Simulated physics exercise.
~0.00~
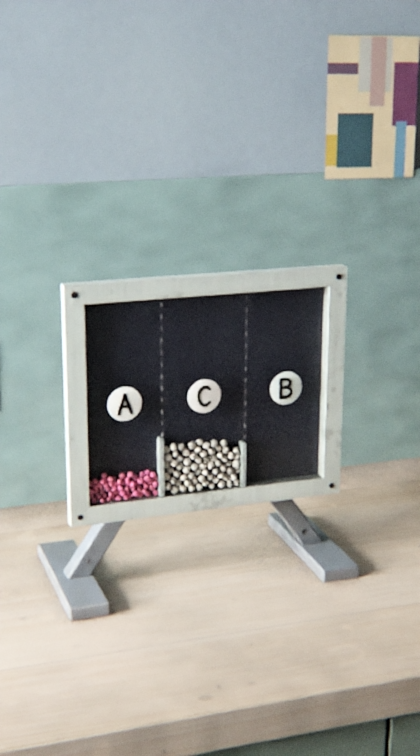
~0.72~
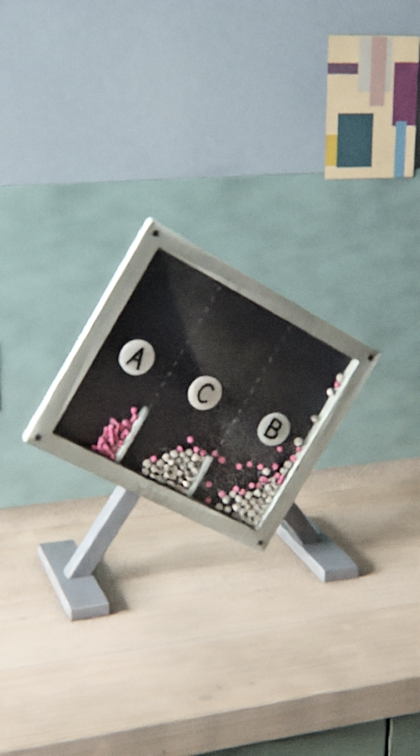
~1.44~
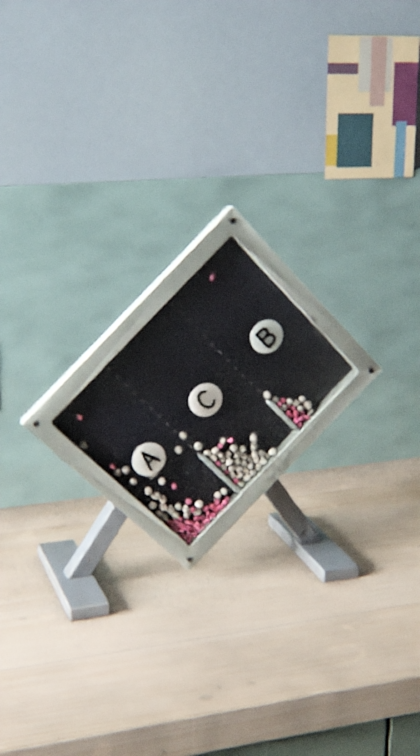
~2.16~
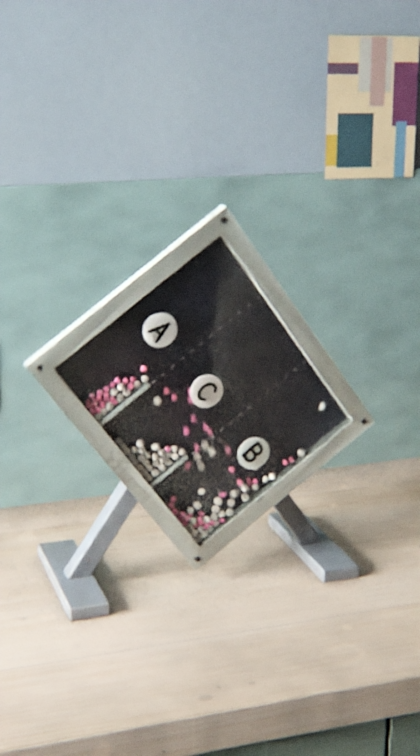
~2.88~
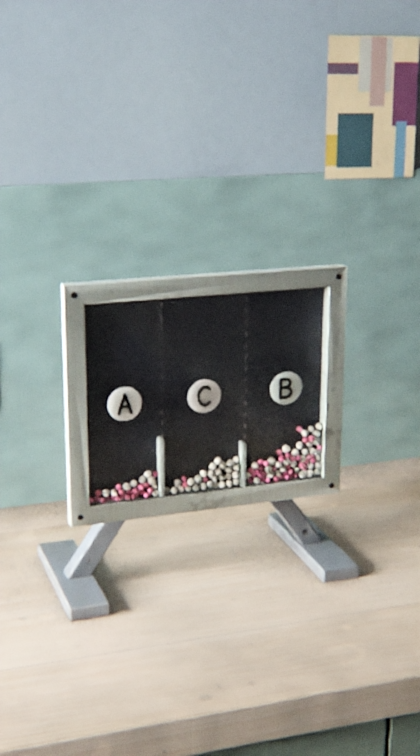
A flat, pale-framed box with a dark window stands on a wooden counter, pink balls in the left section under A, larger white ones in the middle under C, and nothing under B. It turns clockwise, and balls of both colours spill over the low dividers towards B. Next it swings back the other way, pouring many of them down into A's corner. It then swings clockwise again, sending a mixed stream towards B. Finally it returns to level, with both colours in every section and the biggest share, including most pinks, heaped under B.
